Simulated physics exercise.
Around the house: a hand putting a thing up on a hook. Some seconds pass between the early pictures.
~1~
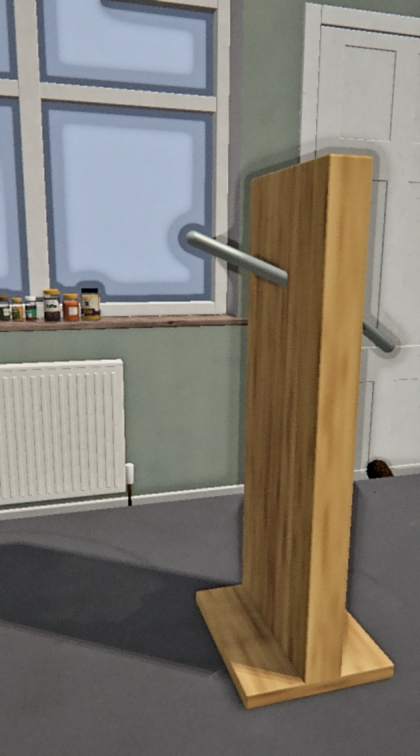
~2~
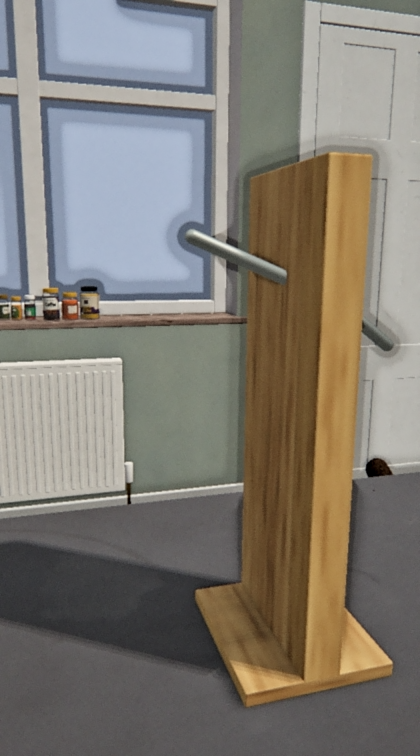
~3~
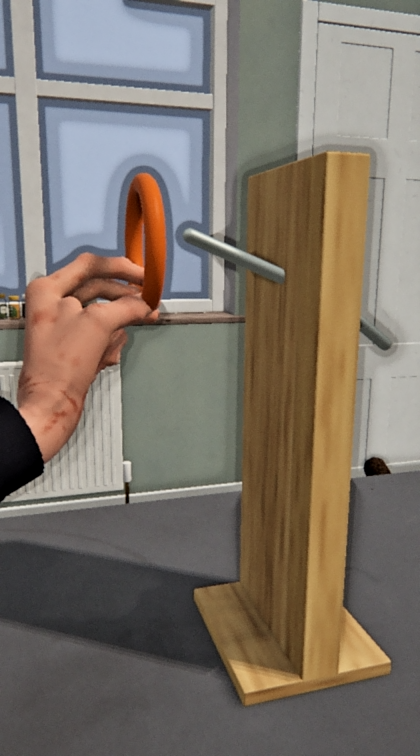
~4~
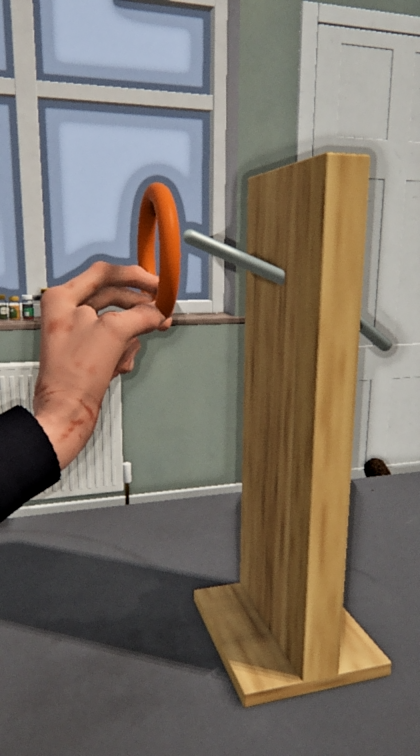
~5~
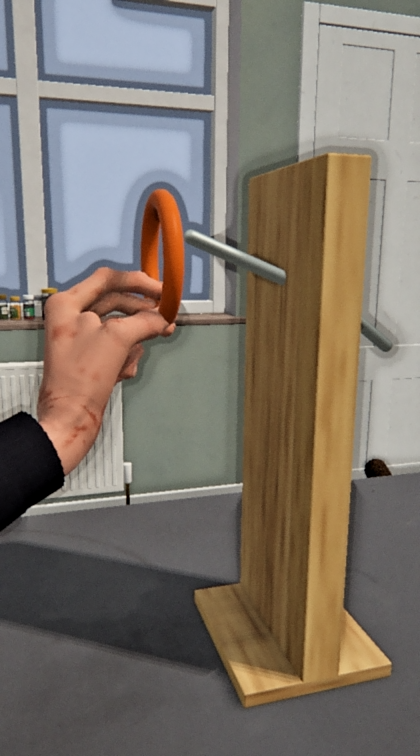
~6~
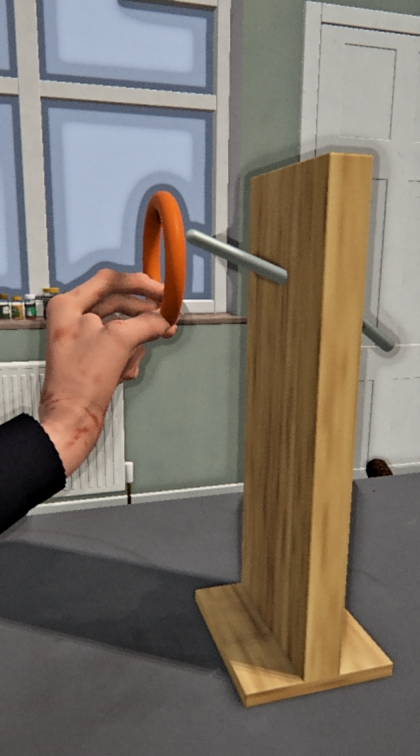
The footage shows a wooden stand with a metal peg near a window; a hand brings in an orange ring from the left, shifts it slightly right and down beside the peg's tip, and holds it nearly still.
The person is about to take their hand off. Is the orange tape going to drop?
Here the orange tape falls off.
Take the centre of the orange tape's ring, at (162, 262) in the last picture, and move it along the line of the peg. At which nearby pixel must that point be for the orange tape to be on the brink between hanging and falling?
Near (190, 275).
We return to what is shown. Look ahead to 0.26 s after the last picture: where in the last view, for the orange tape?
Around (164, 539).
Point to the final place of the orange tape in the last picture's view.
Near (165, 613).
Then, 0.16 s on from there, orange tape on its way down near (162, 350).
Then, 0.26 s on from there, orange tape on its way down near (164, 540).
In the end, the orange tape slips down, near (164, 613).
